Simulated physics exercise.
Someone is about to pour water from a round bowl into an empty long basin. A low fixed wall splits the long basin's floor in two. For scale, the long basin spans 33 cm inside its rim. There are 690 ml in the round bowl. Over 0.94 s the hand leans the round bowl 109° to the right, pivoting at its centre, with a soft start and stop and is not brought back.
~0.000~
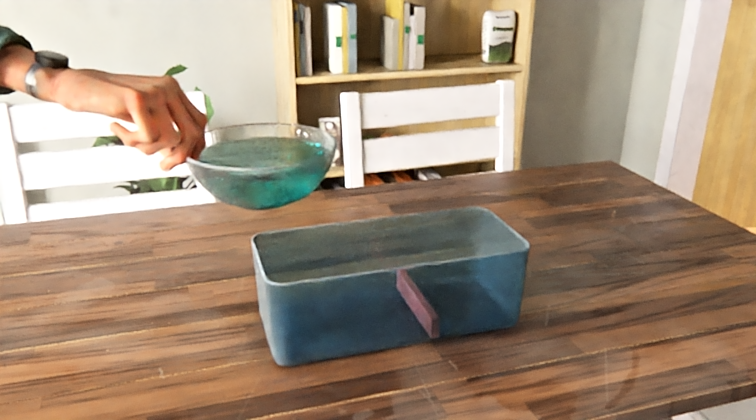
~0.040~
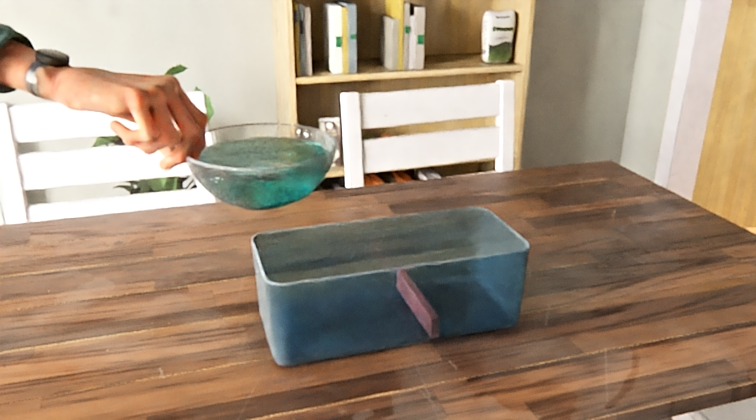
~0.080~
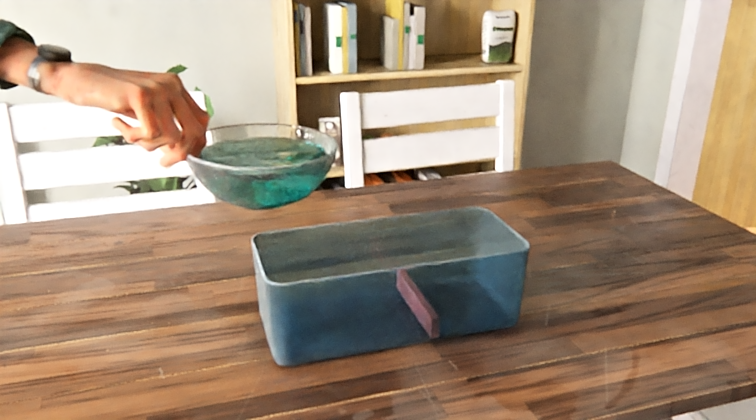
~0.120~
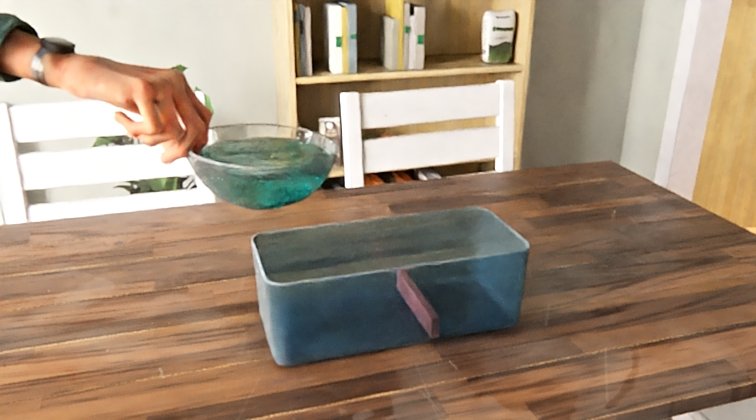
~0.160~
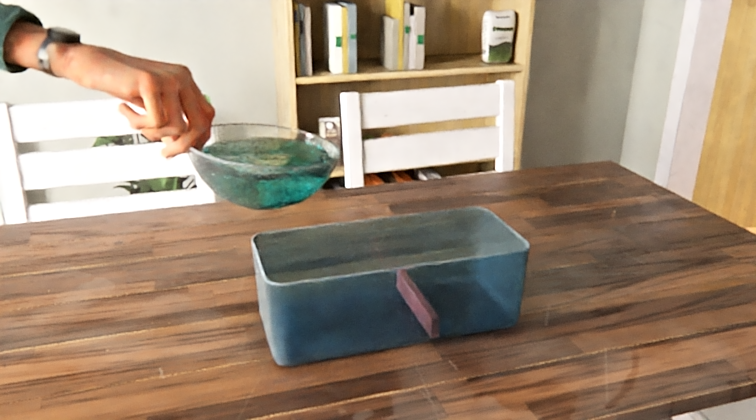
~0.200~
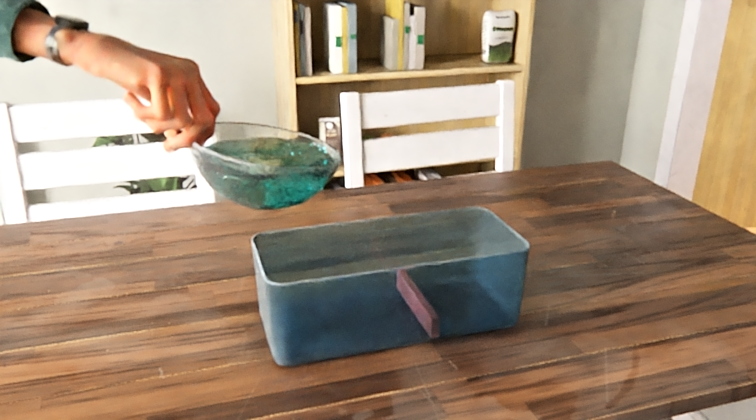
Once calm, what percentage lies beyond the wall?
About 24 per cent.
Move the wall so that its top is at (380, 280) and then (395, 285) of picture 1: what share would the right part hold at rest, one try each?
First 40, then 15 per cent.
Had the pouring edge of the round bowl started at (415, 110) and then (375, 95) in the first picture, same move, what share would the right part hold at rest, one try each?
In turn about 60 and 45 per cent.
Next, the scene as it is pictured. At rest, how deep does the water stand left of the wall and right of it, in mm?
Some 20 mm on the left and 10 mm on the right.
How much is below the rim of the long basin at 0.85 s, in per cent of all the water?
About 98 per cent.
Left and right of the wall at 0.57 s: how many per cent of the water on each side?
Left about 38, right about 0.
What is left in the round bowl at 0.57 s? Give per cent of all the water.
Near 26 in a hundred.
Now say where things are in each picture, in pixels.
In the first frame, it leans 0°; its right rim is at (334, 140); the water meets the walls at (189, 160) and (328, 148); the long basin's rim runs from (259, 260) to (507, 227); the wall's top is at (417, 293).
In the second frame, it leans 0°; its right rim is at (334, 140); the water meets the walls at (189, 160) and (328, 148).
In the third frame, it leans 2°; its right rim is at (335, 142); the water meets the walls at (189, 159) and (328, 149).
In the fourth frame, it leans 4°; its right rim is at (336, 145); the water meets the walls at (191, 157) and (330, 151).
In the fifth frame, it leans 8°; its right rim is at (337, 149); the water meets the walls at (193, 156) and (331, 152).
In the sixth frame, it leans 12°; its right rim is at (338, 154); the water meets the walls at (196, 155) and (333, 153).
Then, 0.57 s in, the tilt is 73° and 25 per cent is still to pour, 38 is left of the wall and 0 right of it.
Then, 0.85 s in, the tilt is 106° and 0 per cent is still to pour, 81 is left of the wall and 17 right of it.
Then, 1.13 s in, the tilt is 109° and 0 per cent is still to pour, 75 is left of the wall and 23 right of it.
Then, 1.44 s in, the tilt is 109° and 0 per cent is still to pour, 74 is left of the wall and 24 right of it.
Finally, 74 per cent lies left of the wall, 24 right of it and 2 outside.
